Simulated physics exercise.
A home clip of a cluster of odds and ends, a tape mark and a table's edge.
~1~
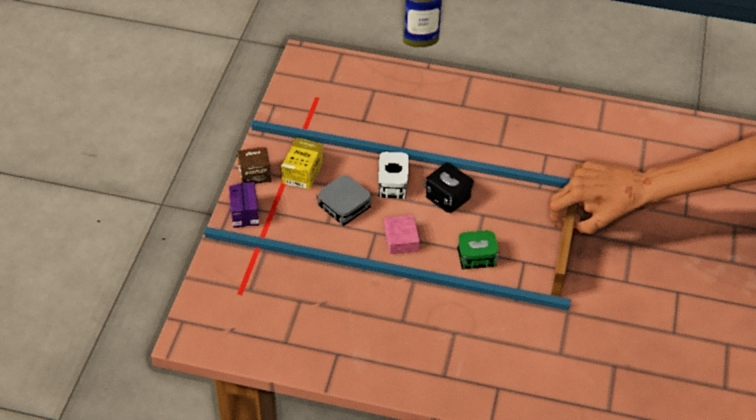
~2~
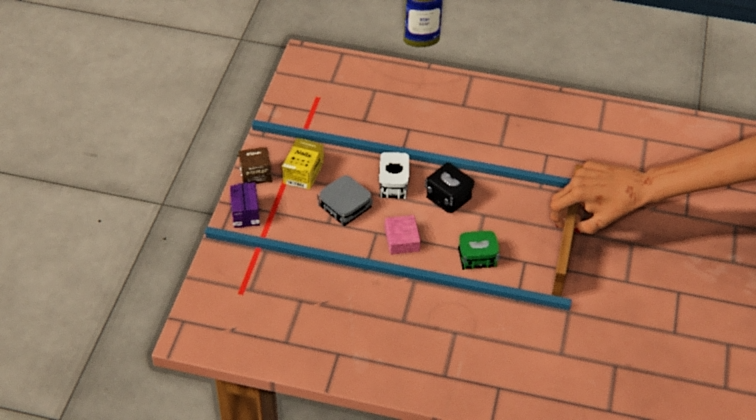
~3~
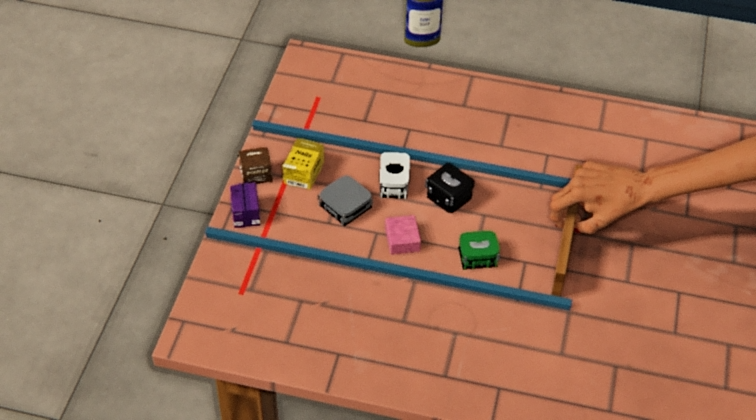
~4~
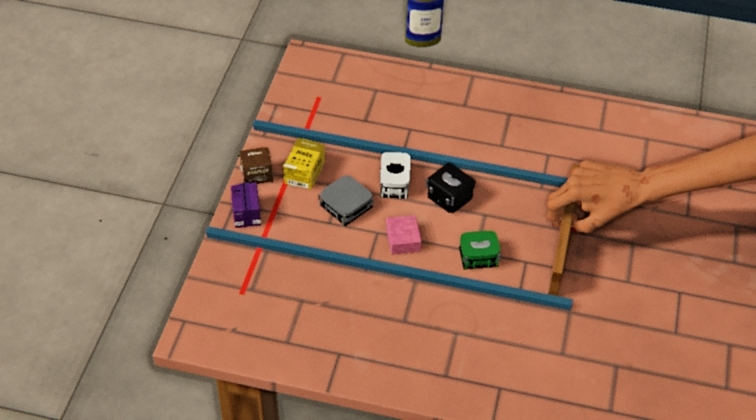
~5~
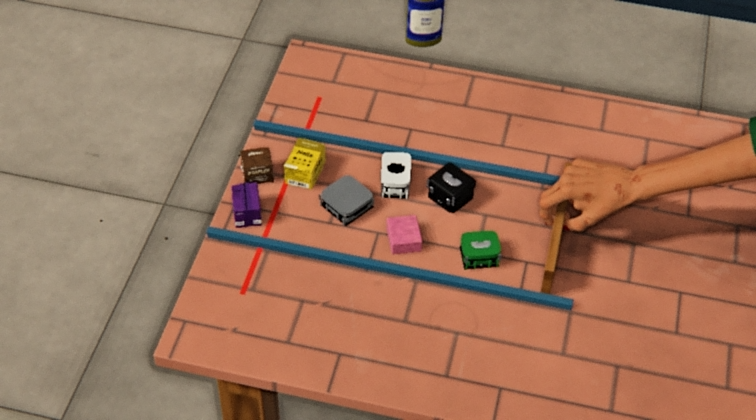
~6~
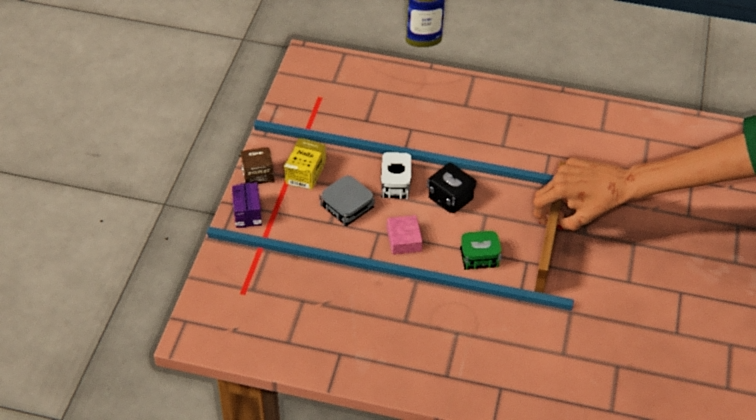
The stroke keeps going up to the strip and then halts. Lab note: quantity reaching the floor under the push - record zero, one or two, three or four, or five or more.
Tally: Three to four.
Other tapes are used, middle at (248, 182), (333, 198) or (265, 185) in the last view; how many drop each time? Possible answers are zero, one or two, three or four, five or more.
More than four; one to two; at least five.
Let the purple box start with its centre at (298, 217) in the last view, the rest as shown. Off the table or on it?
It slips off.
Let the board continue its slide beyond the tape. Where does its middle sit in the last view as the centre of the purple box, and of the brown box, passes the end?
The purple box gives roughly (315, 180), the brown box roughly (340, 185).
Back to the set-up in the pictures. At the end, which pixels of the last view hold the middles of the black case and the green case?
(273, 161) and (257, 205), roughly.
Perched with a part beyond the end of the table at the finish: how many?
It's 2.
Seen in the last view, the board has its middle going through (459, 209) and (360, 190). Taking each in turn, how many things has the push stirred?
The first number is 3, the next one 7.
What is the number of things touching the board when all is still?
Looks like 2 of them, all told.
A little later, none off yet; brown box at rest near (257, 167); purple box at rest near (247, 206); yellow box at rest near (305, 164).
Next, none off yet; brown box at rest near (257, 167); purple box at rest near (247, 206); yellow box shifted a little near (298, 159).
Later still, none off yet; brown box tilted well over near (211, 173); purple box shifted a little near (227, 204); yellow box shifted about its own width near (248, 146).
When it is over, the number that fall off is three or four; down, grey case, yellow box, purple box and brown box.
